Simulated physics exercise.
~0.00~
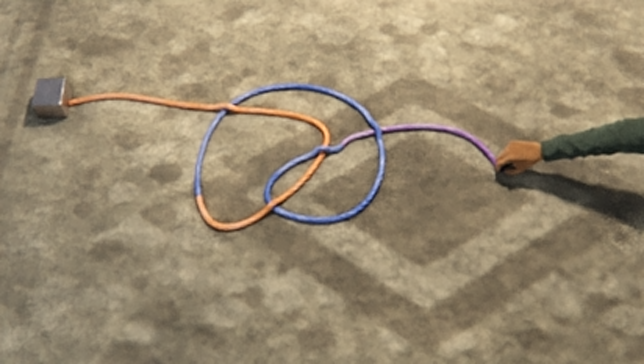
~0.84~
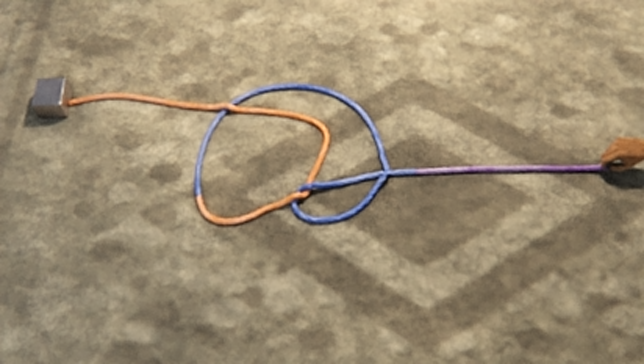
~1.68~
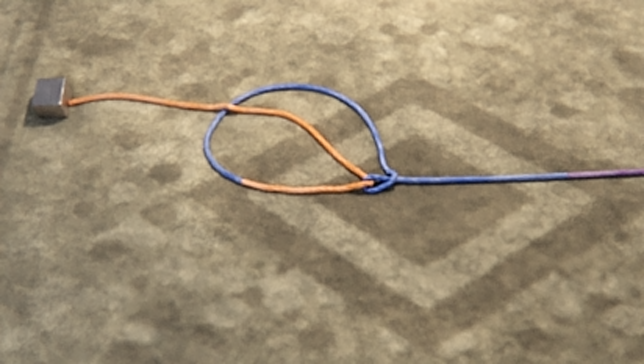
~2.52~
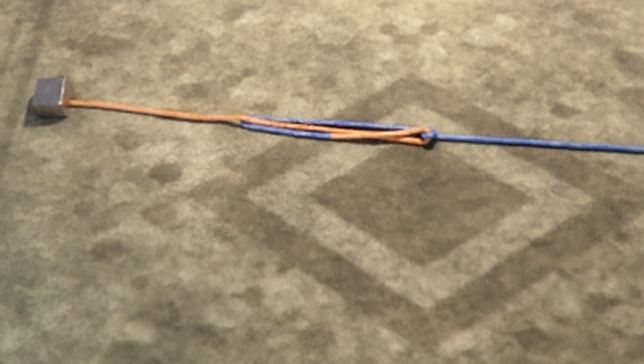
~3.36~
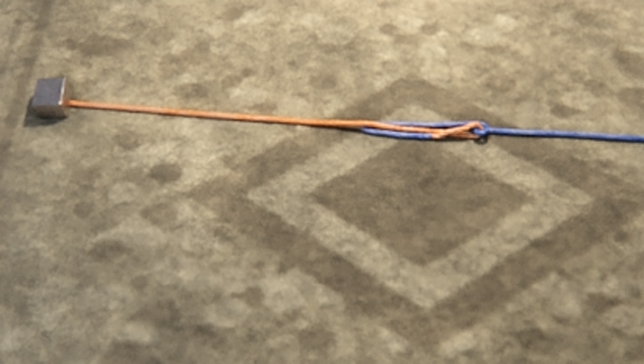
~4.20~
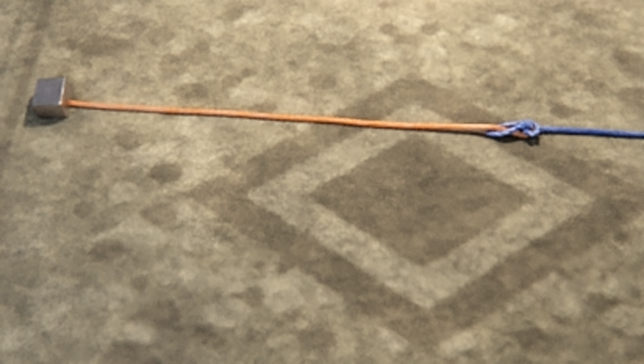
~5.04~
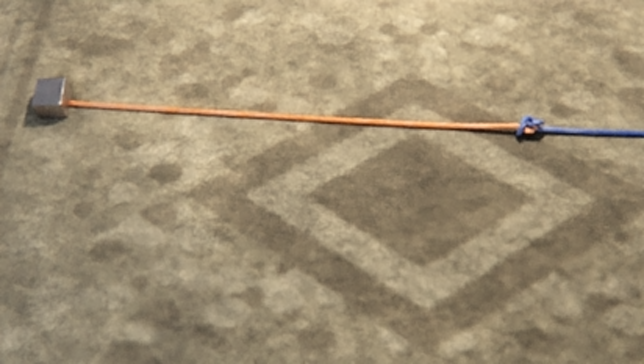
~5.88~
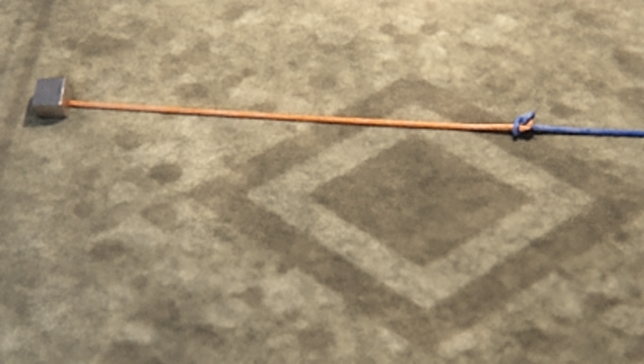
Looped orange, blue and purple rope on patterned carpet being pulled right by a hand, loops shrinking into a tight knot.
